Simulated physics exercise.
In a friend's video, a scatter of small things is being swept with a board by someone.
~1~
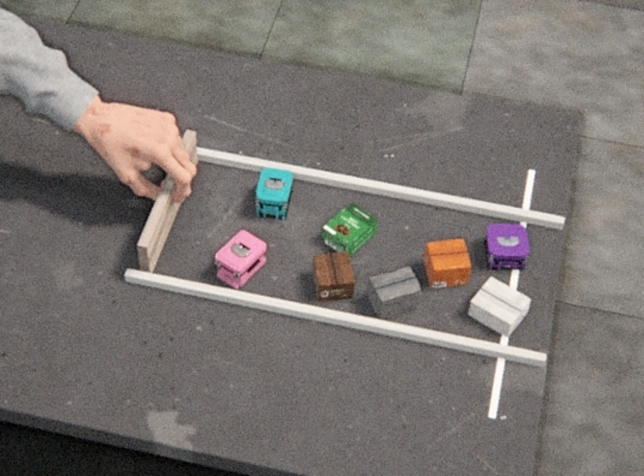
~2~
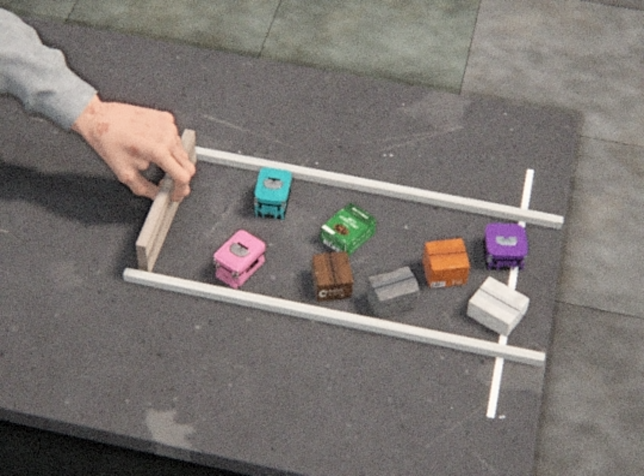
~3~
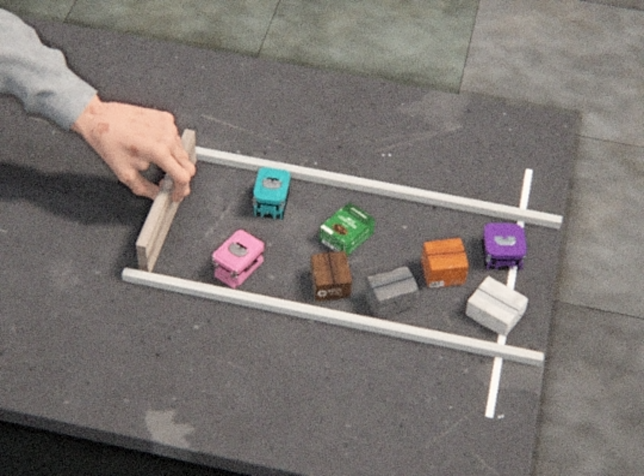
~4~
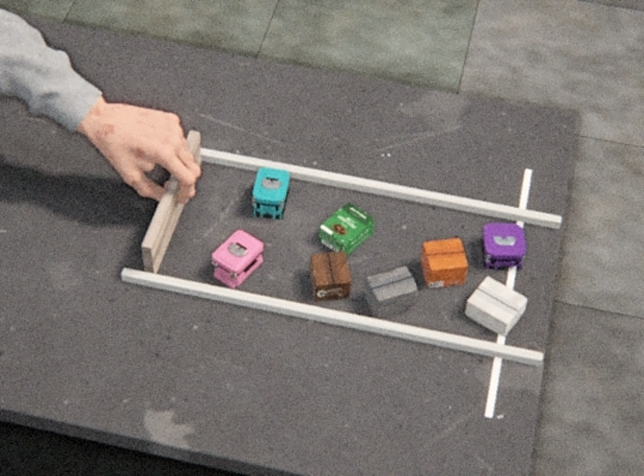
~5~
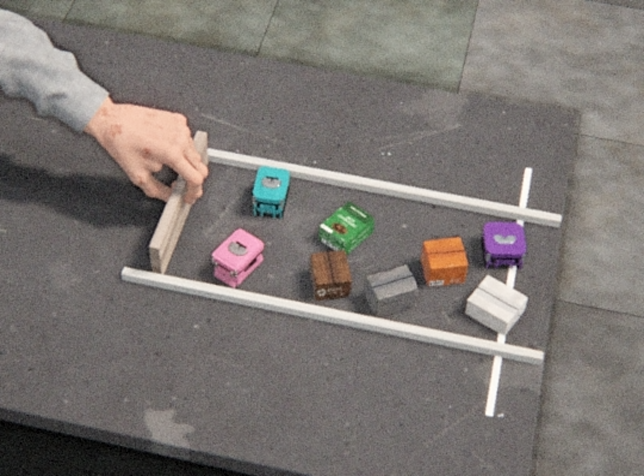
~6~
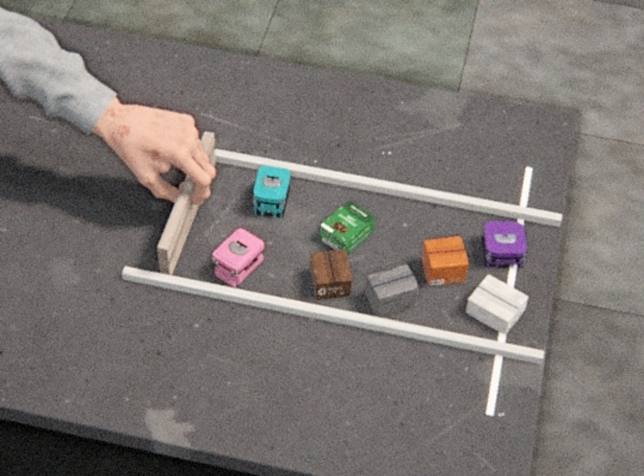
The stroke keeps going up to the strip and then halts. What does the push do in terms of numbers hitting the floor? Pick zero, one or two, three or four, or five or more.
It sends five or more to the floor.
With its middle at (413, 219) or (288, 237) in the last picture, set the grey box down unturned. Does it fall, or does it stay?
First place, it is gone; second place, it is safe.
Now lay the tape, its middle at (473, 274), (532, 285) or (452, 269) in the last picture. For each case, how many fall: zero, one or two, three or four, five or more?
Results per position - one or two / five or more / one or two.
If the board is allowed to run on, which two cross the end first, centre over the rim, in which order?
White box, followed by grey box.
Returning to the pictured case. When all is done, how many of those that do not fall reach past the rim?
That comes to 1 of them.
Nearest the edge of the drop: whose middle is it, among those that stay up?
Green box.
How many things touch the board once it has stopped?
It touches 3.
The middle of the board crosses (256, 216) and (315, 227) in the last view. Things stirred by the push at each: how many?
Answer - first 2, then 5.
A little later, none off yet; white box at rest near (497, 305); purple case at rest near (504, 245); orange box at rest near (445, 261).
Next, none off yet; white box moving near (510, 305); purple case at rest near (504, 245); orange box moving near (452, 267).
Later still, one off so far; white box dropping near (556, 422); purple case shifted a little near (525, 244); orange box shifted well along near (517, 288).
When it is over, the number that fall off is five or more; down, brown box, grey box, orange box, purple case and white box.
